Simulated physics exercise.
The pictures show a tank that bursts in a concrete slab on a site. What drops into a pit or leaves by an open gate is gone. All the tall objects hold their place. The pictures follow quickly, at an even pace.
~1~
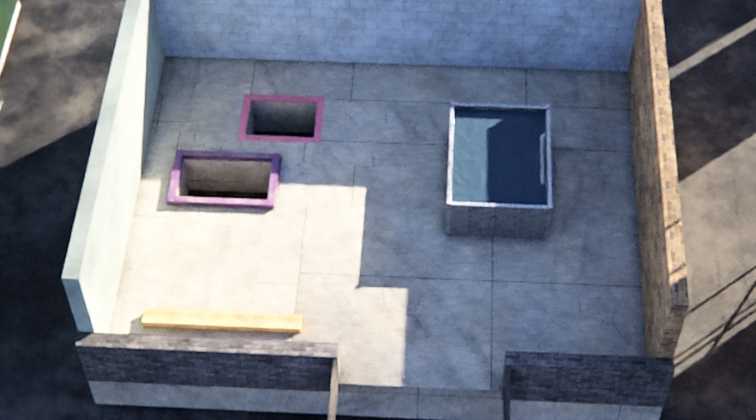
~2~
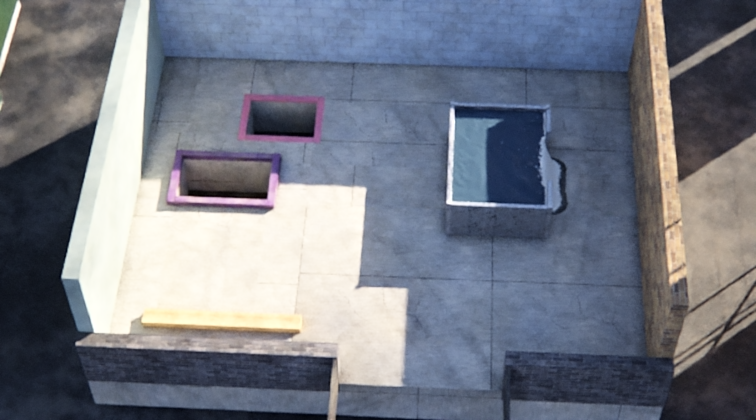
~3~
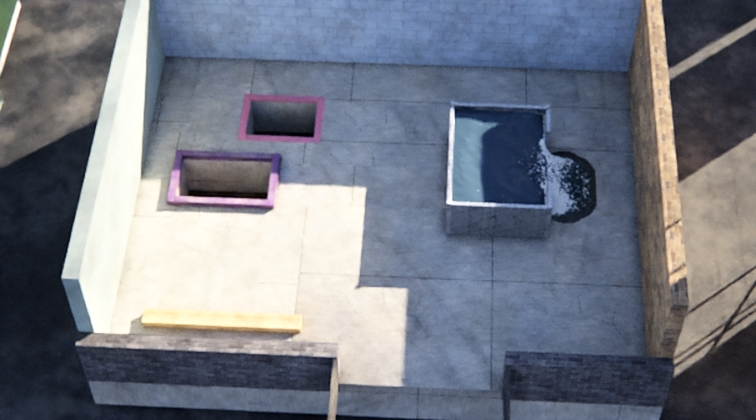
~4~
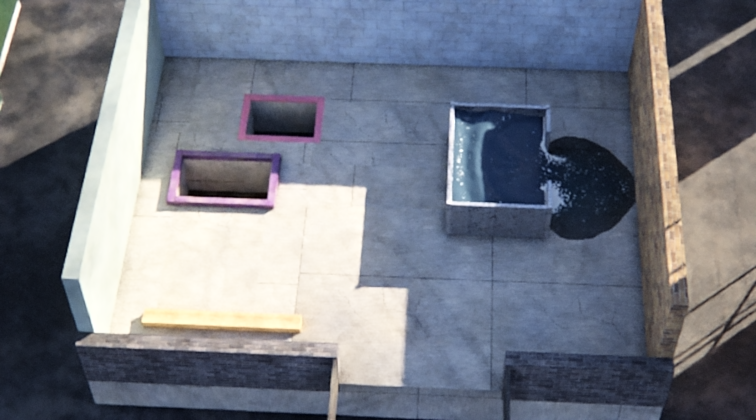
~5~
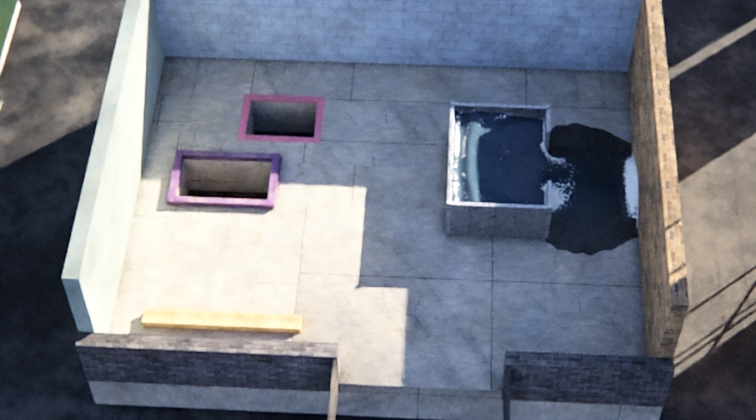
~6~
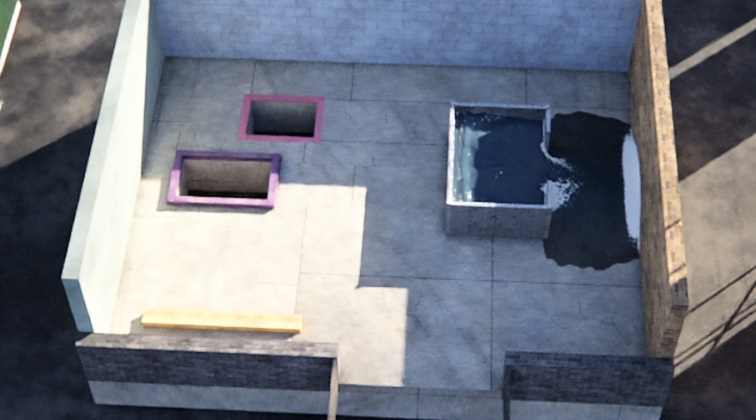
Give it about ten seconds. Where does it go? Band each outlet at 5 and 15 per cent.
One by one: The gate takes from 5 to 15 %; the pink pit takes from 5 to 15 %; the purple pit takes less than 5 %.
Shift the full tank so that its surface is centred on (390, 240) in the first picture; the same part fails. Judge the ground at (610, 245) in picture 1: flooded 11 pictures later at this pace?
Verdict: Flooded.
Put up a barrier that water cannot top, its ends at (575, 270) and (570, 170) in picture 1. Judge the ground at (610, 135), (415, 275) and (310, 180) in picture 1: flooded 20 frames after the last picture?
In that order: Under water, not flooded, free of water.
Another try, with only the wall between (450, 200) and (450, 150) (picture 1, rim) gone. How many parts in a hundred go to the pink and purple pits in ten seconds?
In per cent: Pink 20, purple 10.
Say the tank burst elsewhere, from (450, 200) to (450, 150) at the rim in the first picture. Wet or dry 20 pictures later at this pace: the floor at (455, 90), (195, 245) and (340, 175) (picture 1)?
One after the other: Dry, under water, under water.
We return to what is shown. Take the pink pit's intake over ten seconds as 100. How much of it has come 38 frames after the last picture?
Some 40 per cent.
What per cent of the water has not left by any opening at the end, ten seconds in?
Close to 82 %.
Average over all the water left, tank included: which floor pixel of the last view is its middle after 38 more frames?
Around (482, 201).
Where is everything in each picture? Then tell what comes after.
Still water in the tank at (500, 157), in the first frame.
Water pours out at (544, 177) and has run to (556, 211), in the second frame.
The front is at (589, 206), out from the gap at (544, 178), in the third frame.
The front is at (630, 196), out from the gap at (544, 178), in the fourth frame.
The front is at (636, 229), out from the gap at (544, 178), in the fifth frame.
The front is at (637, 253), out from the gap at (544, 177), in the sixth frame.
A moment on, water covers 10 % of the floor; the gate 0 %, the pink pit 0 %, the purple pit 0 %.
Next, water covers 20 % of the floor; the gate 0 %, the pink pit 0 %, the purple pit 0 %.
Then, water covers 40 % of the floor; the gate 0 %, the pink pit 0 %, the purple pit 0 %.
Later, water covers 70 % of the floor; the gate 4 %, the pink pit 4 %, the purple pit 0 %.
In the end, water covers 95 % of the floor; the gate 7 %, the pink pit 11 %, the purple pit 0 %.
